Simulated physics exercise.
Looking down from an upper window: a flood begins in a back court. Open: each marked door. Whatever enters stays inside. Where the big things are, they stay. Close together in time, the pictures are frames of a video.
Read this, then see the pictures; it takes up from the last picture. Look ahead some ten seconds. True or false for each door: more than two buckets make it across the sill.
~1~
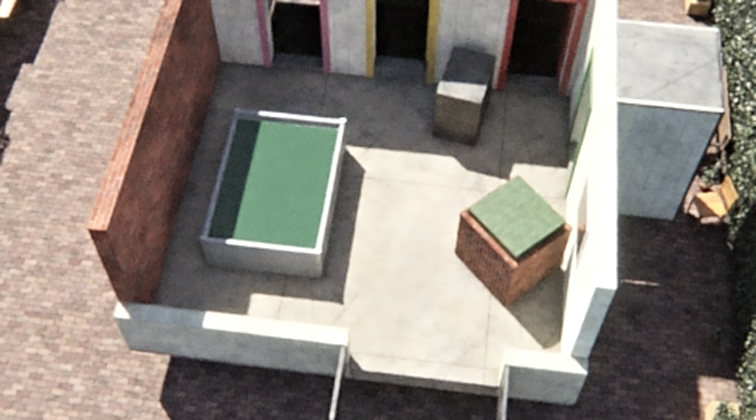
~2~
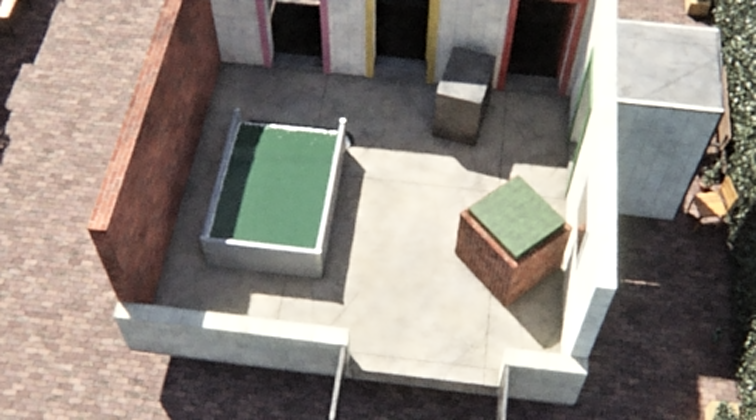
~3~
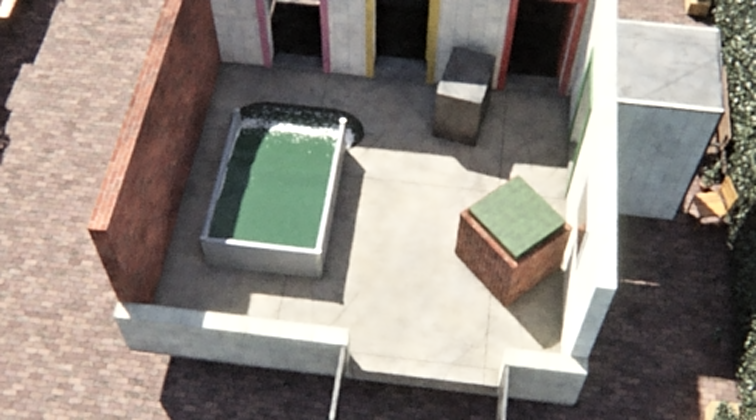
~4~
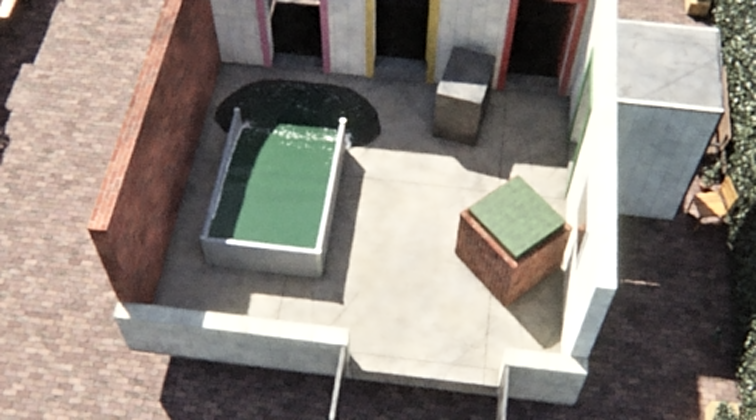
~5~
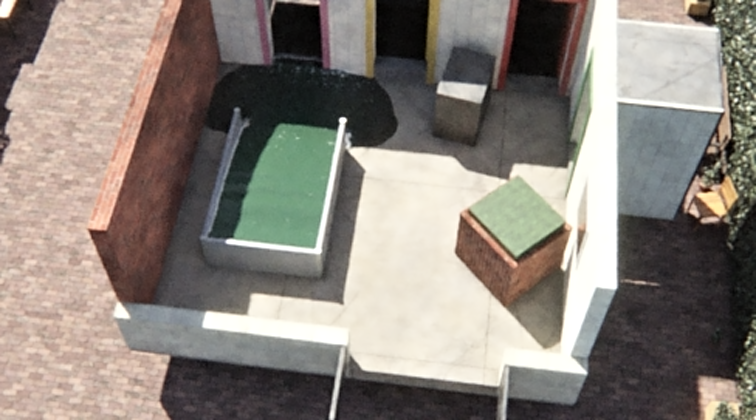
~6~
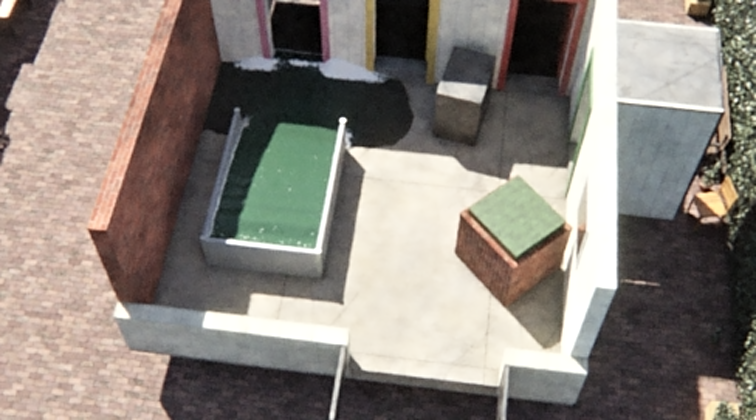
Green door: False; yellow door: False; red door: False; pink door: True.
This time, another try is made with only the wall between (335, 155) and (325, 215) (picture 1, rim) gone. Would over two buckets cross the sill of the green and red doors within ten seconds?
In short: Green door floods; red door is over.
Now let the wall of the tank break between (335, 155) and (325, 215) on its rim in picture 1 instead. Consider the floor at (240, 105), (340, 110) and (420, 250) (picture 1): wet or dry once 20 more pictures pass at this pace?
In turn: Dry, clear, under water.
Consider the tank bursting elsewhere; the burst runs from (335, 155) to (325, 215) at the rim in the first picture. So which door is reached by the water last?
Last comes the pink-painted one.
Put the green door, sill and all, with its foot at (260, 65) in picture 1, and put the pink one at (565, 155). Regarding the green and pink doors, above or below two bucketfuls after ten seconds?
What you'd see: The green door tops the limit and the pink door stays within the limit.
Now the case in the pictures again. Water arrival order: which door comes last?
My answer: The door marked green.
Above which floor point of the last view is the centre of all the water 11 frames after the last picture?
Near (301, 141) in the last view.
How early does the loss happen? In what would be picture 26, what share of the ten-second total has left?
It would be around 60 %.
A moment on, water covers 20 % of the floor; the green door not reached, the yellow door wet at the sill, nothing in, the red door not reached, the pink door far over two buckets in.
Next, water covers 30 % of the floor; the green door not reached, the yellow door wet at the sill, nothing in, the red door wet at the sill, nothing in, the pink door far over two buckets in.
Then, water covers 55 % of the floor; the green door wet at the sill, nothing in, the yellow door wet at the sill, nothing in, the red door wet at the sill, nothing in, the pink door far over two buckets in.
Later, water covers 85 % of the floor; the green door wet at the sill, nothing in, the yellow door wet at the sill, nothing in, the red door wet at the sill, nothing in, the pink door far over two buckets in.
In the end, water covers 95 % of the floor; the green door wet at the sill, nothing in, the yellow door wet at the sill, nothing in, the red door wet at the sill, nothing in, the pink door far over two buckets in.
